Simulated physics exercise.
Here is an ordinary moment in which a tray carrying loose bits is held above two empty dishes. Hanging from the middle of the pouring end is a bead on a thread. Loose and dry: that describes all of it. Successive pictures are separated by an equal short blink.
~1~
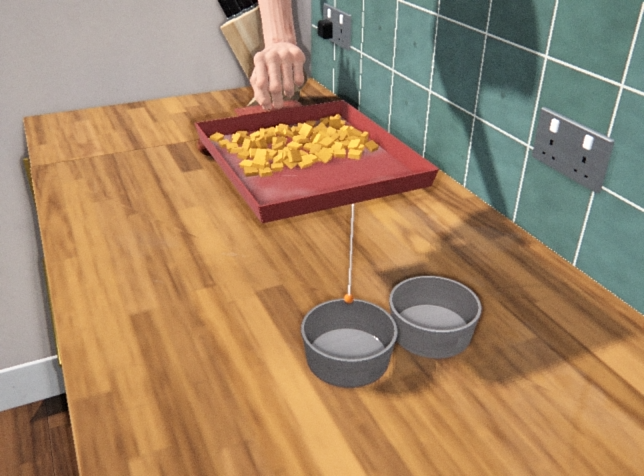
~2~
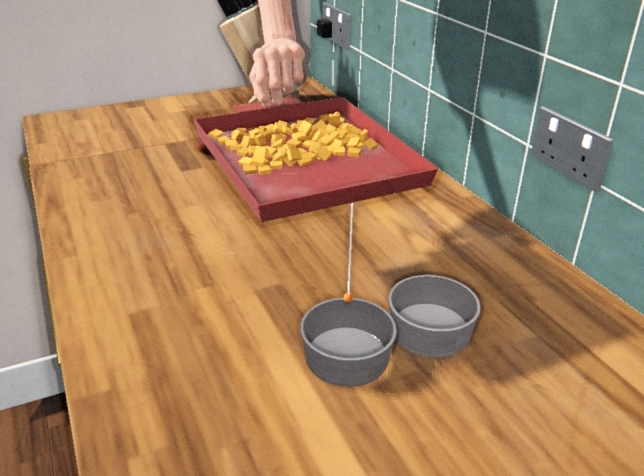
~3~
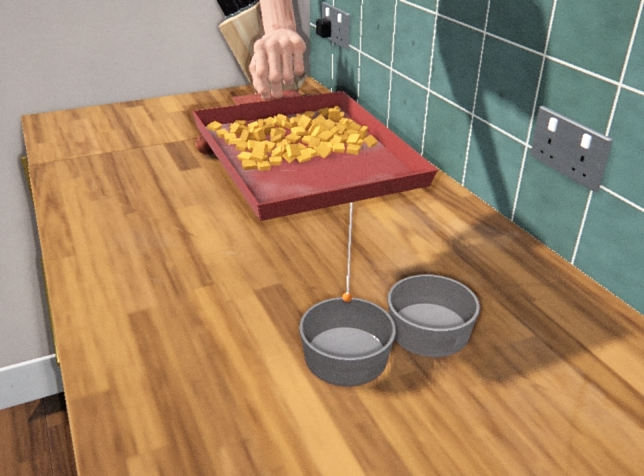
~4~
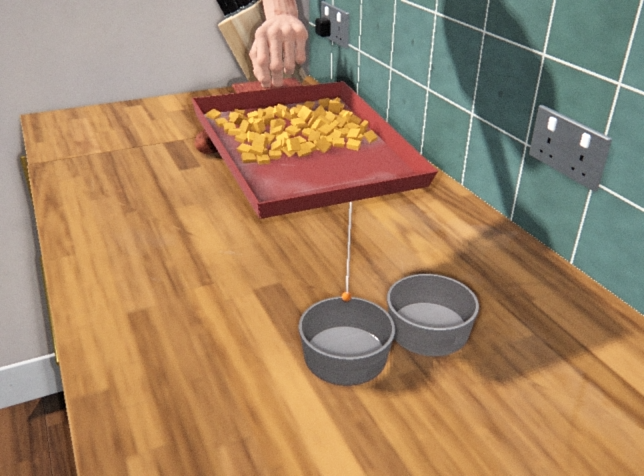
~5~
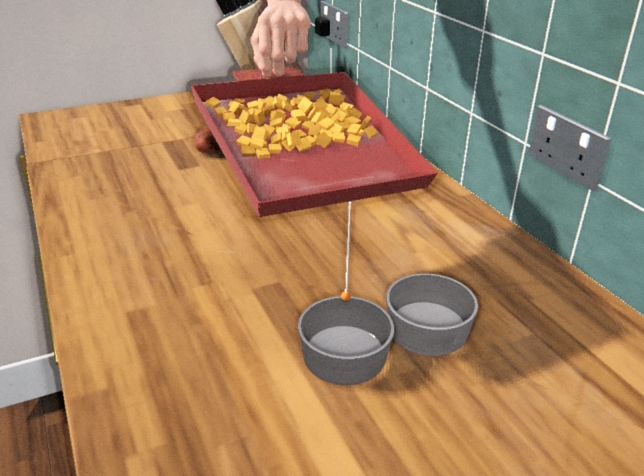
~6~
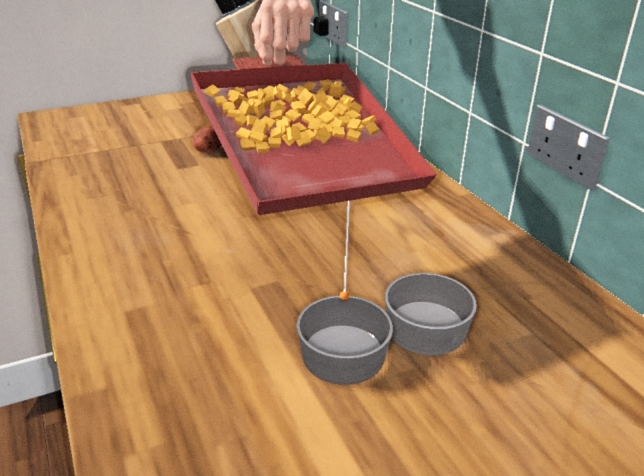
A red tray of small orange-yellow pieces gradually tilts as a hand raises its far end, its near end staying above two empty grey dishes on a wooden counter, while a bead hangs from it on a thread.
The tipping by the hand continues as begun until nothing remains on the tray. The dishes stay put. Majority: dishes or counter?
Dishes.
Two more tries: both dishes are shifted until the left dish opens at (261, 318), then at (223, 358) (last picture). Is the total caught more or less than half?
Try 1: Not up to half; try 2: Not up to half.
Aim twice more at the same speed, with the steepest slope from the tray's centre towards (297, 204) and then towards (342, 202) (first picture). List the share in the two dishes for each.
About 10 % and 60 %.
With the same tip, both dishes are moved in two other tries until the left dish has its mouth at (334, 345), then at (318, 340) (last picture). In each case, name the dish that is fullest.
Try 1: The rightmost dish; try 2: The rightmost dish.
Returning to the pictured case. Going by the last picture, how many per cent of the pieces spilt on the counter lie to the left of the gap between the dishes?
My estimate is some 20 per cent.
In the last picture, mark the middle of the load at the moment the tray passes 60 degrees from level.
Near (377, 176).
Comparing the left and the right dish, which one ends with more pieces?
That's the right side.
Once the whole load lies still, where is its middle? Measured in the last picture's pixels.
Near pixel (411, 338).
Just after the last frame, tray tipped steeply; almost all on the tray; about a tenth in the air.
A moment on, tray tipped right over; the larger part on the tray; about a tenth in the left dish; about a tenth in the right dish; about a tenth outside both; just a few in the air.
Further on, tray tipped past a quarter turn; roughly a quarter in the left dish; roughly half in the right dish; roughly a quarter outside both.
When it is over, tray tipped past a quarter turn; roughly a quarter in the left dish; roughly half in the right dish; roughly a quarter outside both.
